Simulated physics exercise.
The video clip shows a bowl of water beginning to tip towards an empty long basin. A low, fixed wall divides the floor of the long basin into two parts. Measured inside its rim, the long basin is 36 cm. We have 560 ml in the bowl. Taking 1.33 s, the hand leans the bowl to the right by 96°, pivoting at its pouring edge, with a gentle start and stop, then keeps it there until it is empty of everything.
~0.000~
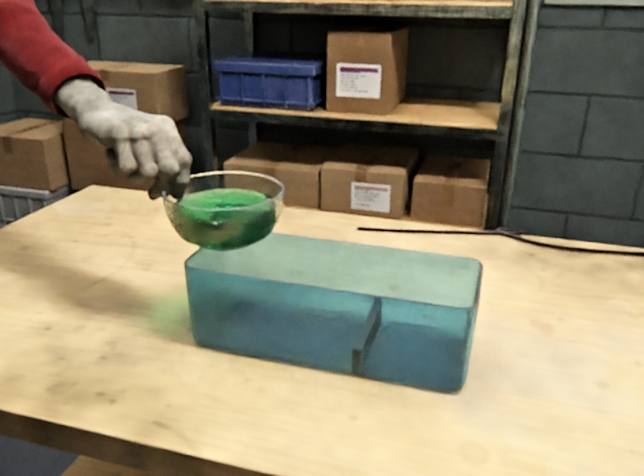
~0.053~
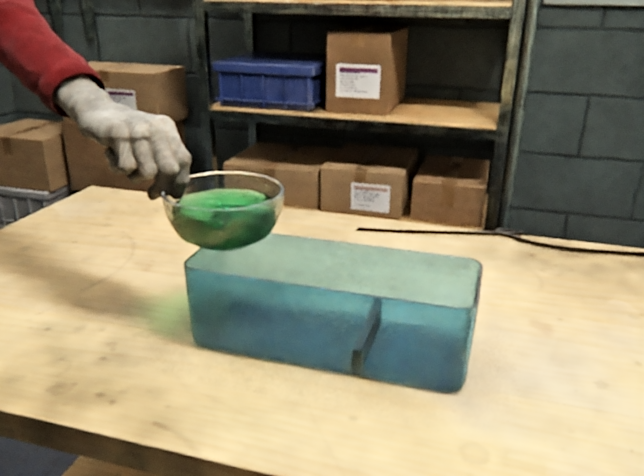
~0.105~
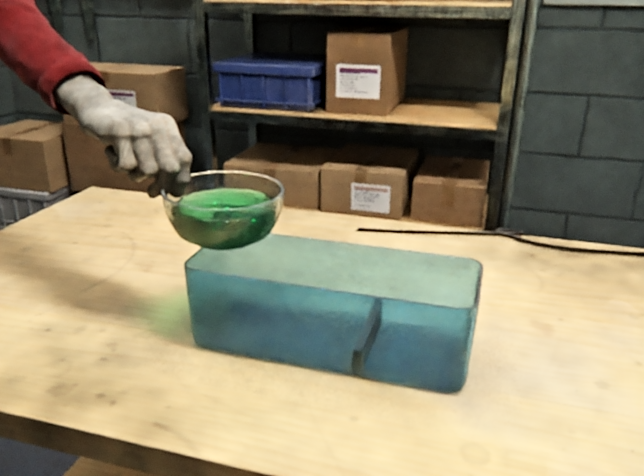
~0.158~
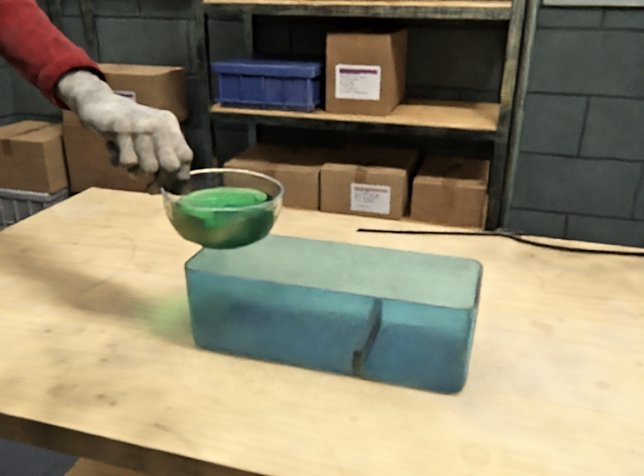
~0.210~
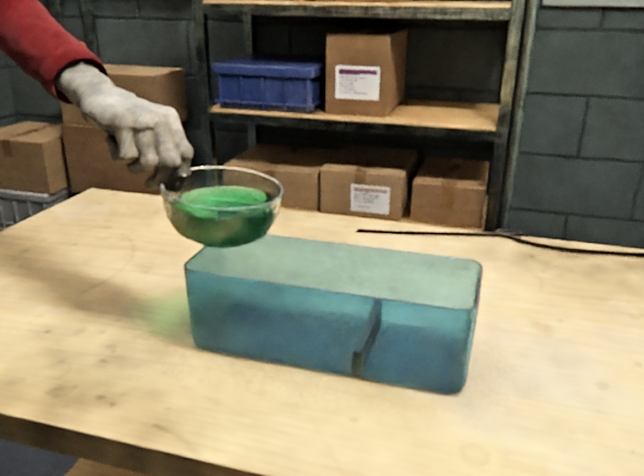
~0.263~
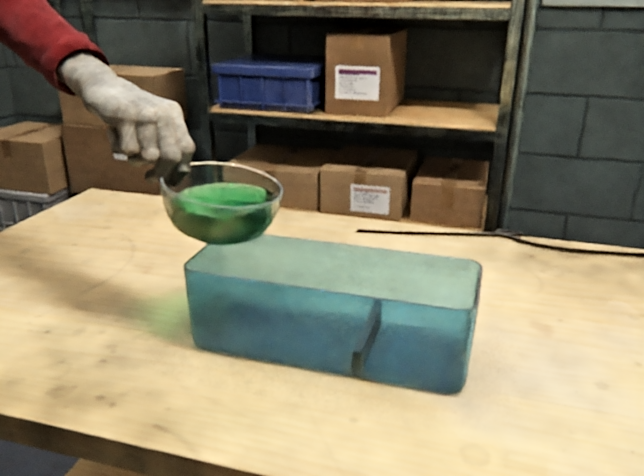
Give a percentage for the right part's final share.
My figure is 6 %.
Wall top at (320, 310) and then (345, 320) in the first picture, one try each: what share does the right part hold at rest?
In order, 90 and 55 per cent.
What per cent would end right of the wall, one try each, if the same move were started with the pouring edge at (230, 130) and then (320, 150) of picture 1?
Roughly 15 per cent the first time and 85 per cent the second.
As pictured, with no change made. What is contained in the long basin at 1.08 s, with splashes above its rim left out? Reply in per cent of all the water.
Around 76 parts in a hundred.
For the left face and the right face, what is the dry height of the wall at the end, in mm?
About 16 mm left, about 32 mm right.
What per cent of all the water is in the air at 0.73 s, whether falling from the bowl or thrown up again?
Some 26 per cent.
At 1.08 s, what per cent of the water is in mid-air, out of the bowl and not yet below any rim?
About 14 per cent.
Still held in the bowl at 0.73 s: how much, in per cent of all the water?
Close to 66 percent of the liquid remains at that time.
Then, 0.73 s in, the tilt is 56° and 67 per cent is still to pour, 7 is left of the wall and 0 right of it.
Then, 1.08 s in, the tilt is 88° and 9 per cent is still to pour, 73 is left of the wall and 4 right of it.
Then, 1.44 s in, the tilt is 96° and 0 per cent is still to pour, 94 is left of the wall and 5 right of it.
Then, 1.83 s in, the tilt is 96° and 0 per cent is still to pour, 93 is left of the wall and 6 right of it.
Finally, 93 per cent lies left of the wall, 6 right of it and 0 outside.
